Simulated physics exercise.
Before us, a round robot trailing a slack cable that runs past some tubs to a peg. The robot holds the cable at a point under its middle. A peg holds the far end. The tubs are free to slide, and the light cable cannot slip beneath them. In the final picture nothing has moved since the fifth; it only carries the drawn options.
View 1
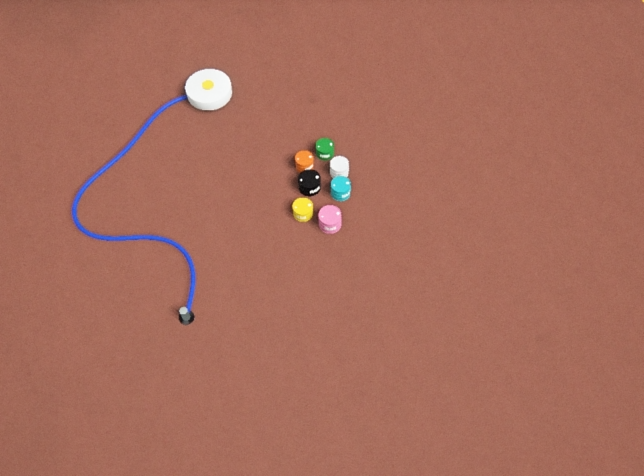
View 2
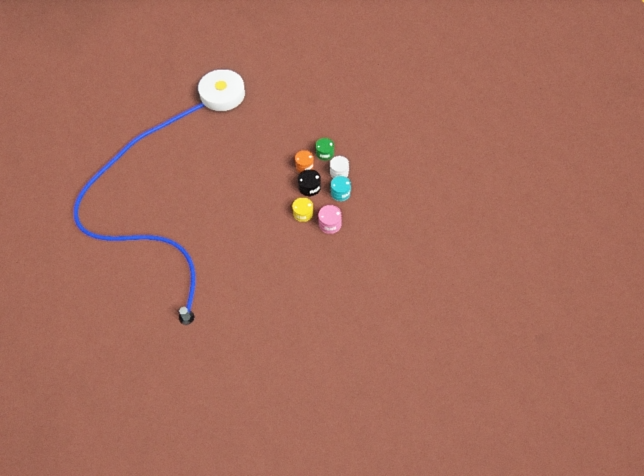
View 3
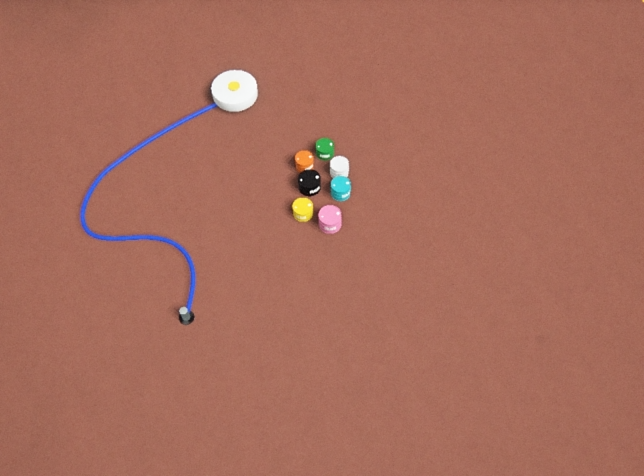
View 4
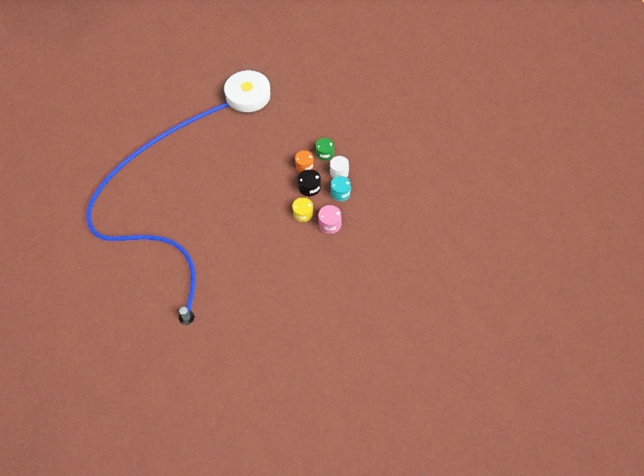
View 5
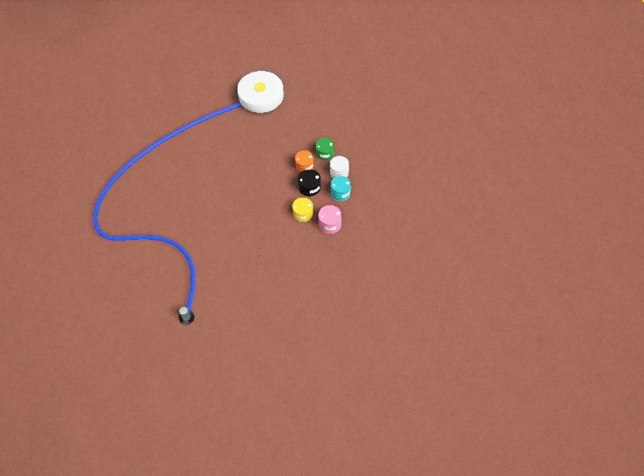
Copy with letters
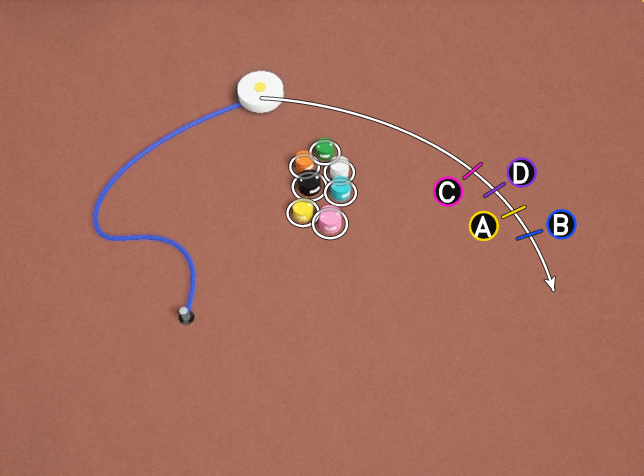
On a reddish-brown surface, a round white piece with a yellow dot slides steadily to the right, drawing one end of a curved blue cable along, while the cable's lower end stays at a peg and seven small colored tubs remain still.
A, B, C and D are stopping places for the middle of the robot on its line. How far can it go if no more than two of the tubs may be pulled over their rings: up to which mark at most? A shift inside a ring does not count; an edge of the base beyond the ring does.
D is the last stop within the limit.
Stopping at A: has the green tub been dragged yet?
By then, yes.
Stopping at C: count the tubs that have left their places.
By then, none.
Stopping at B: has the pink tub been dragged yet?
No.
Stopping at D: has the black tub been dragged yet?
No.
On the marked copy, A at (514, 212); B at (529, 235); C at (473, 171); D at (494, 190); the route from (261, 98) via (438, 148) to (554, 291).
Taking D. A third of the way, robot (348, 107).
Two thirds of the way, robot (432, 139).
When it is over, robot (496, 185); green tub (327, 156); one over the rings.
As for the rest, A has four over the rings; B has five over the rings; C is within the limit but short.
